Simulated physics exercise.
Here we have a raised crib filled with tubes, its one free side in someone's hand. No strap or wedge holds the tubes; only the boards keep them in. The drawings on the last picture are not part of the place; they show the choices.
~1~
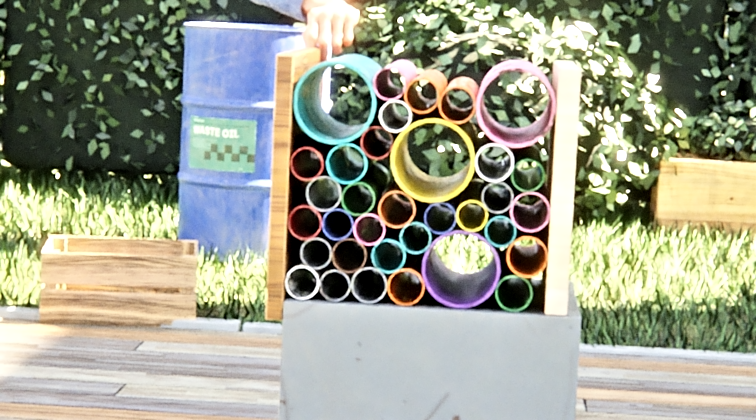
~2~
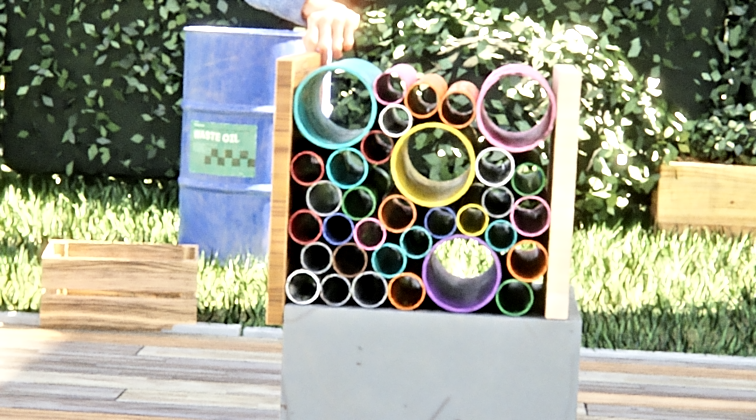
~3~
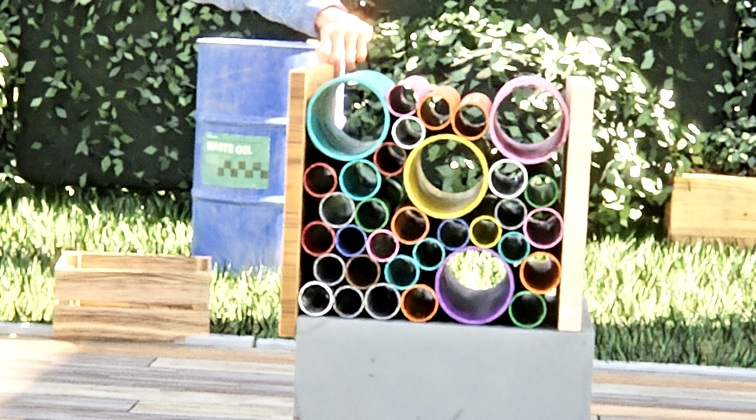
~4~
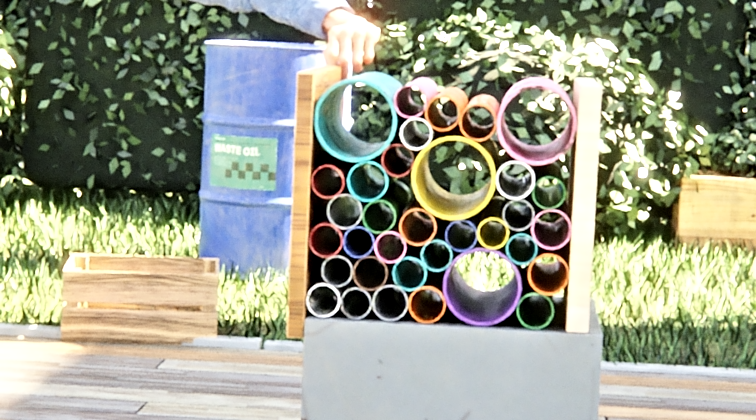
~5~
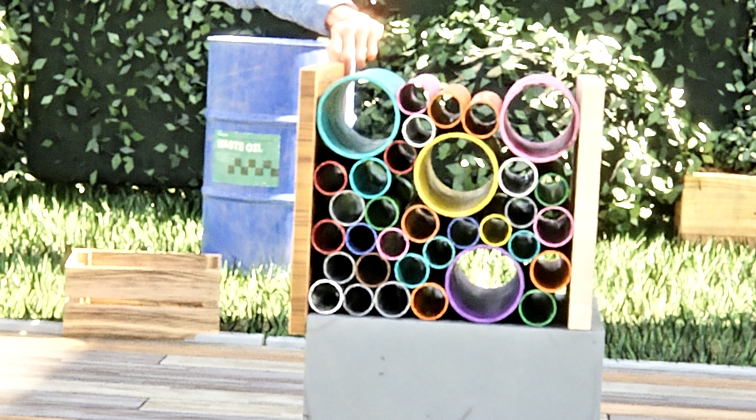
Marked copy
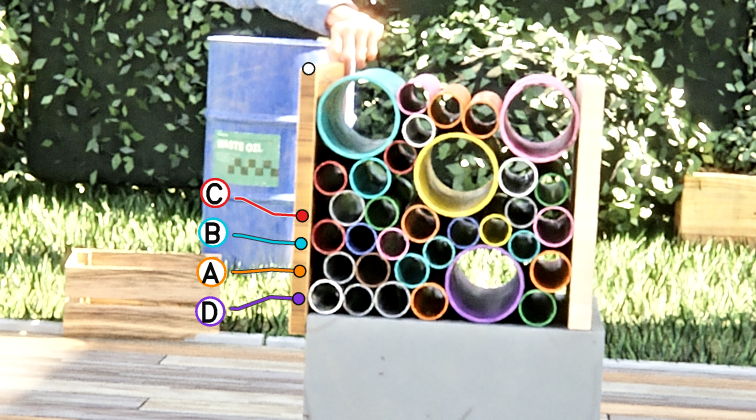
On a gray block outdoors, a hand grips a board beside stacked colorful tubes, which stay still.
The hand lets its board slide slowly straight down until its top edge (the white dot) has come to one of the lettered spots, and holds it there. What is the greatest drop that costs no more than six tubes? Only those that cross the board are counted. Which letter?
The answer is mark B.
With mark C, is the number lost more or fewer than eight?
It loses fewer than eight.
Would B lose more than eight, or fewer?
Fewer than eight.
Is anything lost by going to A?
Yes, at A.
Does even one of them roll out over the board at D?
Yes.
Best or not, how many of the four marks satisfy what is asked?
Two of them.
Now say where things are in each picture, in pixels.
The first picture shows a turquoise tube (500, 231); a yellow tube (433, 160); a red tube (307, 164).
The second picture shows a red tube (307, 168); a white tube (396, 120).
The third picture shows side board (311, 190); a white tube (316, 299).
The fourth picture shows a green tube (536, 311); a red tube (326, 240).
The fifth picture shows a turquoise tube (524, 246); a yellow tube (457, 175); a red tube (330, 178).
On the marked copy, A at (300, 271); B at (301, 244); C at (302, 216); D at (299, 299); the white dot at (309, 69).
Following B. Soon after the start, top of the board (315, 145).
Later, top of the board (312, 228).
In the end, top of the board (311, 243), four out over the board.
As for the rest, A more than six out over the board; C three out over the board; D more than six out over the board.
